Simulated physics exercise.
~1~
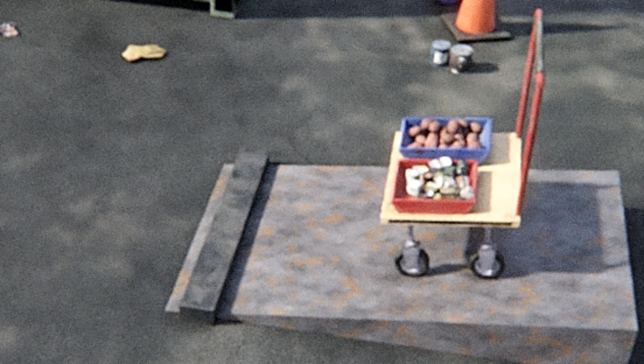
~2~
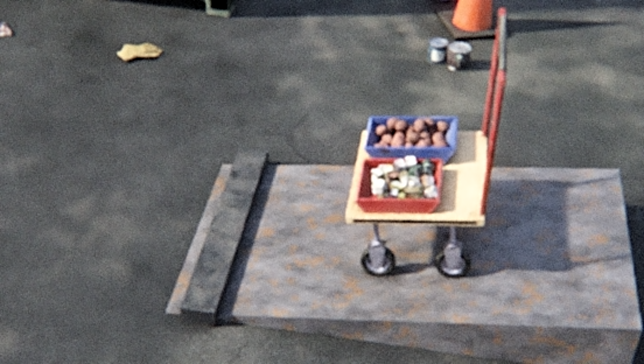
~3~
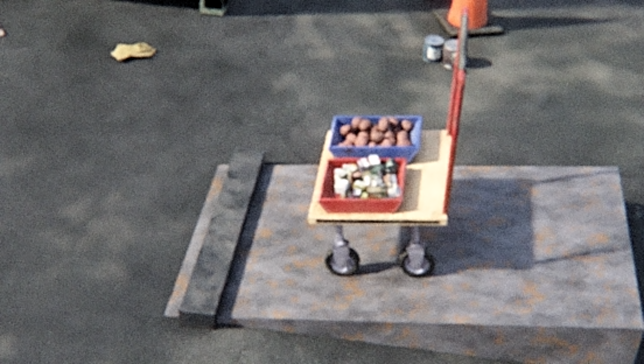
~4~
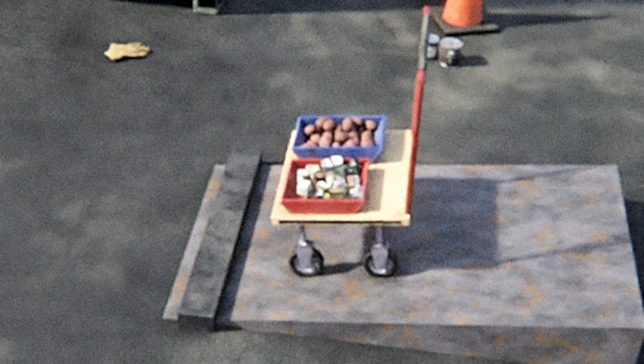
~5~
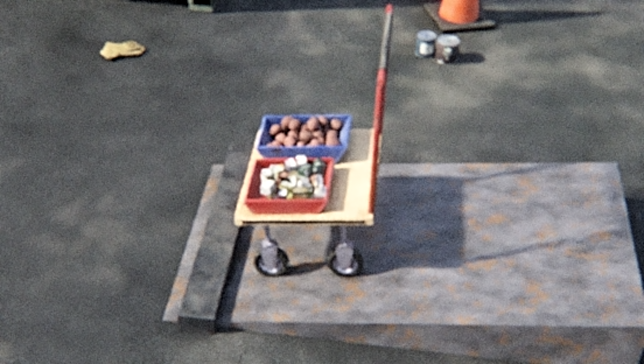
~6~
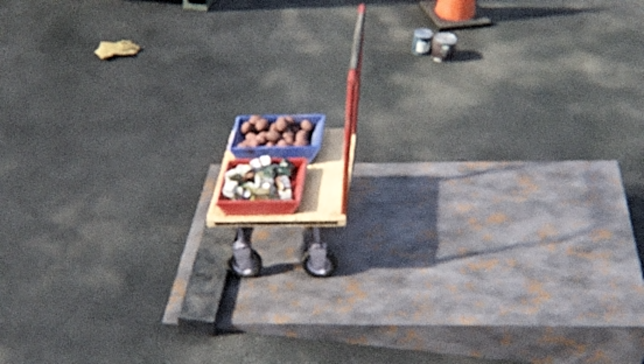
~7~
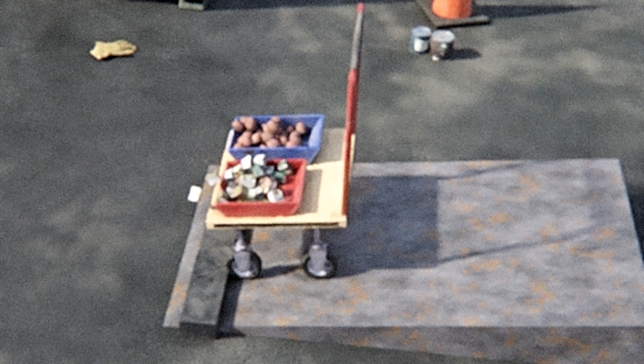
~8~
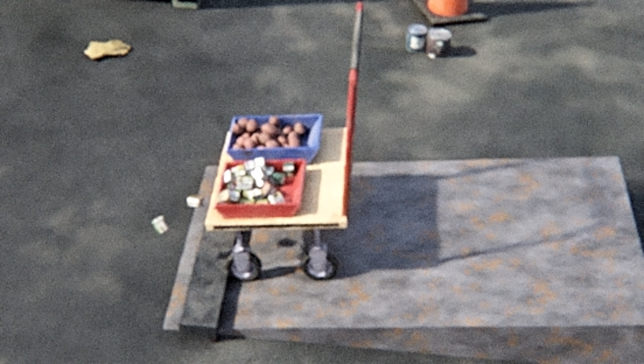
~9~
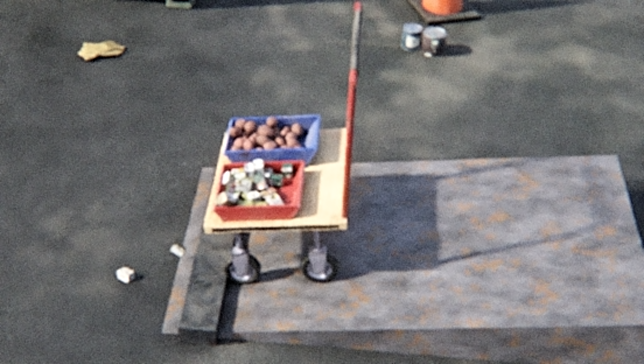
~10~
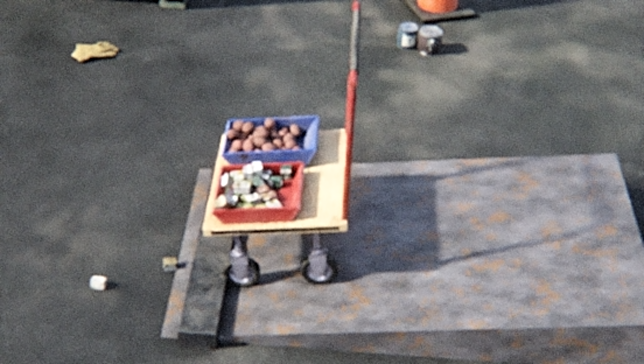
In the video, a platform trolley carrying a red tray of small cartons and a blue tray of red potatoes rolls left down a ramp and stops at a low step, where two cartons tumble out and land on the ground to the left while the rest stay in their trays.
